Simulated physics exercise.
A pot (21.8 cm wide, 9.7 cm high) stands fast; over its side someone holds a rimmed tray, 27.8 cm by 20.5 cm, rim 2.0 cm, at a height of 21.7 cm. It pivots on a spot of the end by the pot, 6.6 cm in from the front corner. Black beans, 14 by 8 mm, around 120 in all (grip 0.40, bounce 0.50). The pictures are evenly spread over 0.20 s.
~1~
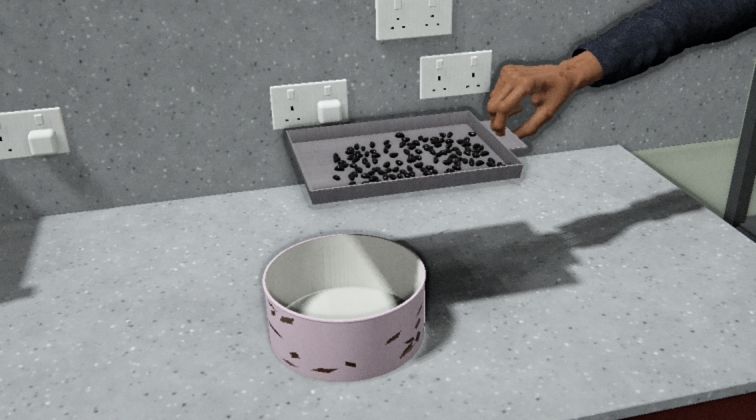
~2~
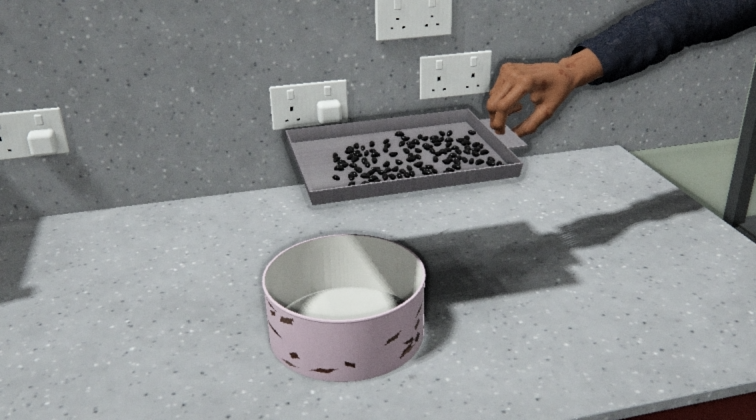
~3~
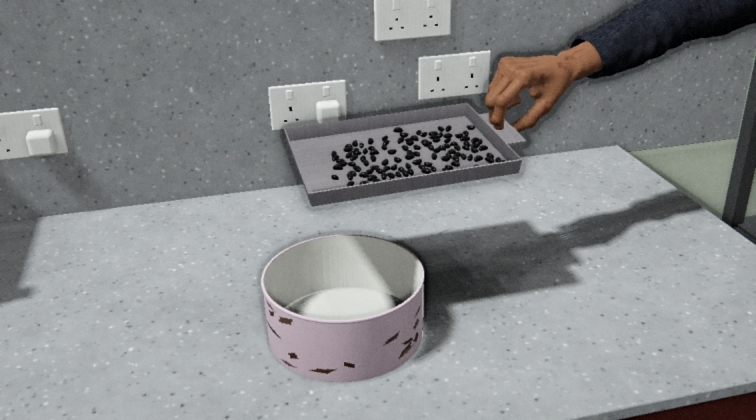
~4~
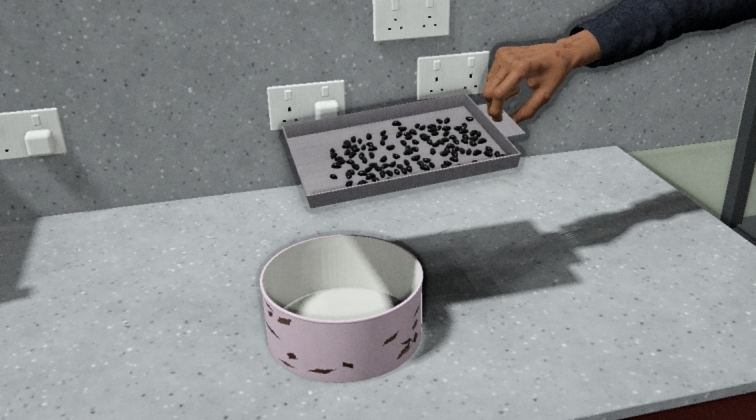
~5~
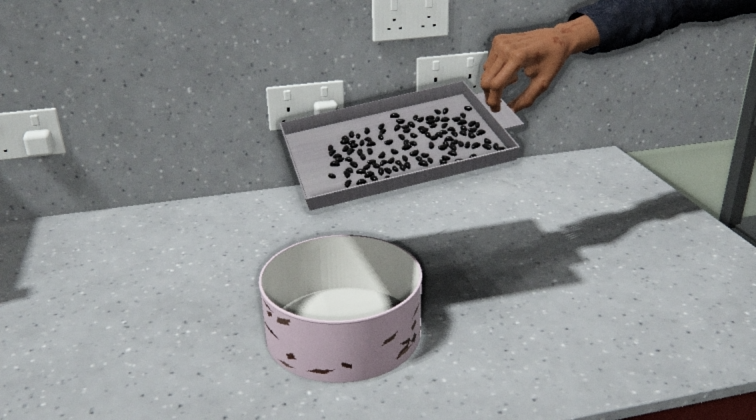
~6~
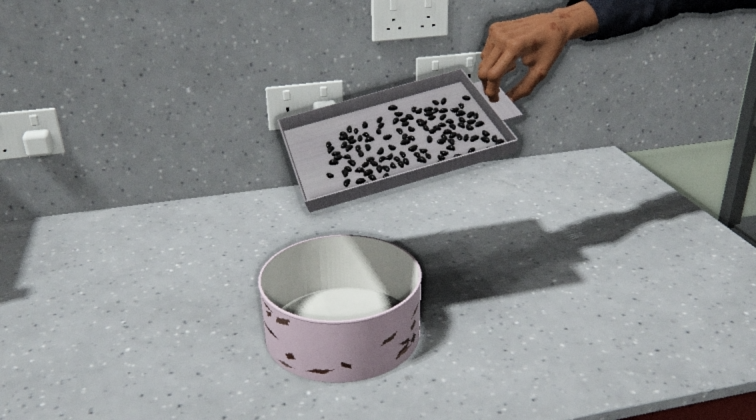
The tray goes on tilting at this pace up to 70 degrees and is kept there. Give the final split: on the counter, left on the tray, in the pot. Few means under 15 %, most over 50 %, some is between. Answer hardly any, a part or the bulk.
On the counter: Hardly any; left on the tray: A part; in the pot: The bulk.
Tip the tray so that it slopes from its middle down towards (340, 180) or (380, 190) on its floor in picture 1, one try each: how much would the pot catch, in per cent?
Some 35 and 35 per cent.
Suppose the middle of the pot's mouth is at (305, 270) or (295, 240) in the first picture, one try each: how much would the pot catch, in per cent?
About 70 and 0 per cent.
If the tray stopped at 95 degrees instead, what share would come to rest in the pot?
It would be near 100 per cent.
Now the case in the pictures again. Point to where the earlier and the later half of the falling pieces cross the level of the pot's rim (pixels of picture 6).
At about (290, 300), then at (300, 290).
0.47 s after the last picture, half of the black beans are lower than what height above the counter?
Roughly 24 cm.
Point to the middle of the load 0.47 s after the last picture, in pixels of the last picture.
Around (332, 189).
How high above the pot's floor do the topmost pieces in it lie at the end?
Roughly 1.5 cm.
Then, 0.28 s after the last picture, tilt 42 degrees; the tray holds 100 %, the pot 0 %.
Then, 0.47 s after the last picture, tilt 61 degrees; the tray holds 100 %, the pot 0 %.
Then, 0.77 s after the last picture, tilt 70 degrees; the tray holds 40 %, the pot 45 %.
In the end, counter 5 %, tray 30 %, pot 65 %.
